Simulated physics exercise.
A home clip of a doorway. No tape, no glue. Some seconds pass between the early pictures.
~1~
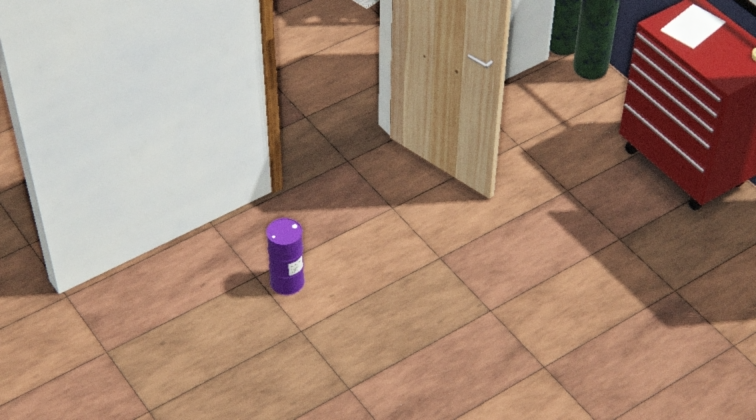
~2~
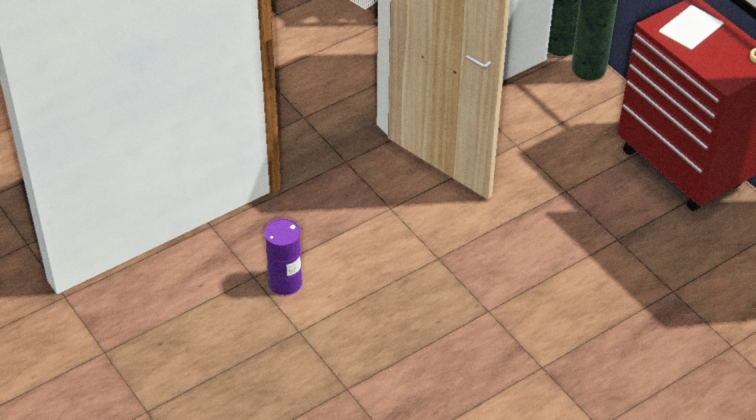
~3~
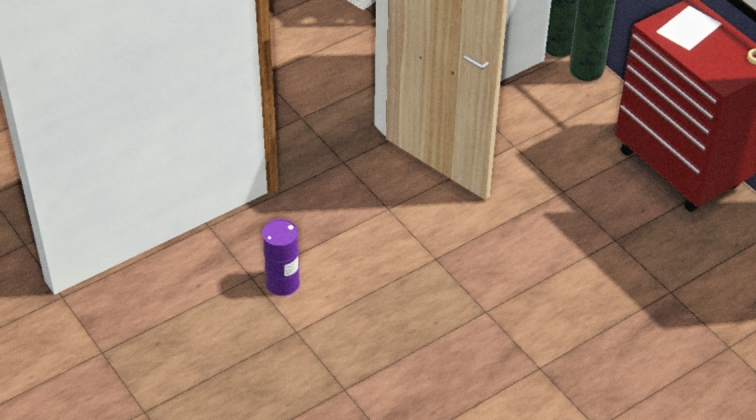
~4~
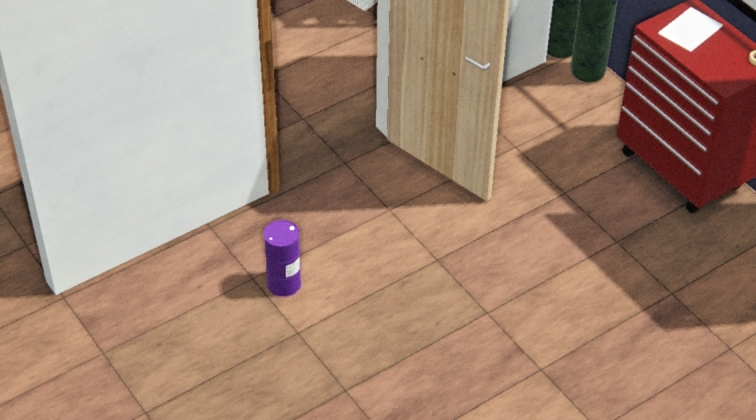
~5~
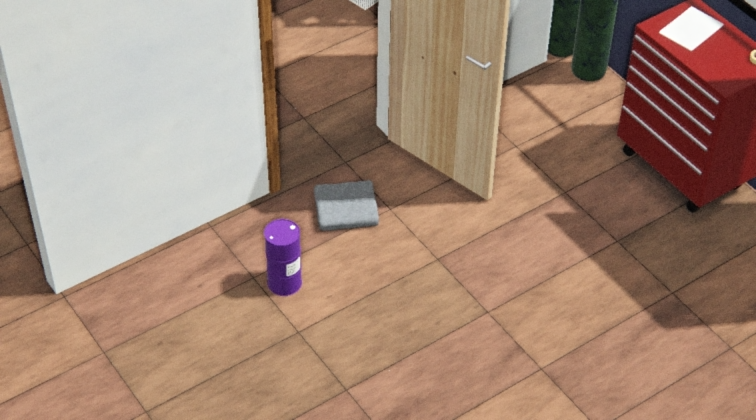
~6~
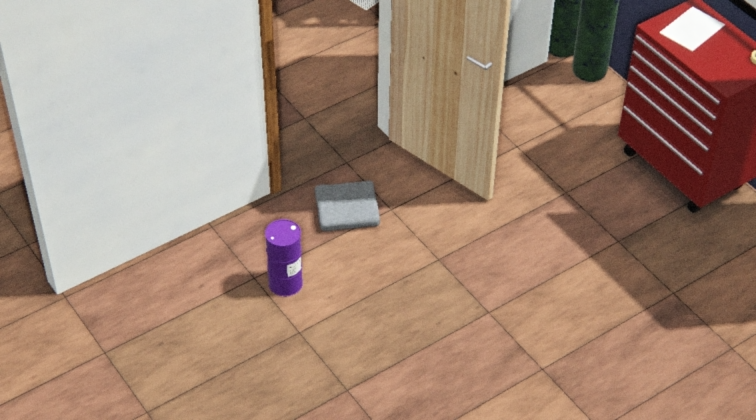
A small purple canister stands on a brown tiled floor near a doorway, seen from above at an angle. A white wall is on the left, a pale wooden door stands wide open at the upper centre, and a red drawer cabinet with white paper on top is at the upper right. The view shifts very slightly while everything stays still, until a flat grey cushion appears between the canister and door.
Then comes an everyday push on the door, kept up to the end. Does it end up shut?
As it turns out, it jams.
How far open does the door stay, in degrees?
About 25°.
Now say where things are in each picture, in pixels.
The first frame shows door wide open and still; purple canister (286, 257).
The second frame shows door wide open and still; purple canister (284, 258).
The third frame shows door wide open and still; purple canister (282, 258).
The fourth frame shows door wide open and still; purple canister (283, 259).
The fifth frame shows door wide open and still; purple canister (283, 258).
The sixth frame shows door wide open and still; grey cushion (347, 206); purple canister (284, 258).
Then, 0.70 s on from there, door at 85°.
Then, 1.30 s on from there, door at 53°.
Then, 1.50 s on from there, door at 42°; grey cushion shifted a little near (331, 201).
Then, 1.80 s on from there, door at 27°; grey cushion shifted about its own width near (307, 192).
In the end, door at 27°; moved from the start, grey cushion; purple canister unmoved. At the end, from the last picture's camera, grey cushion near (307, 192).
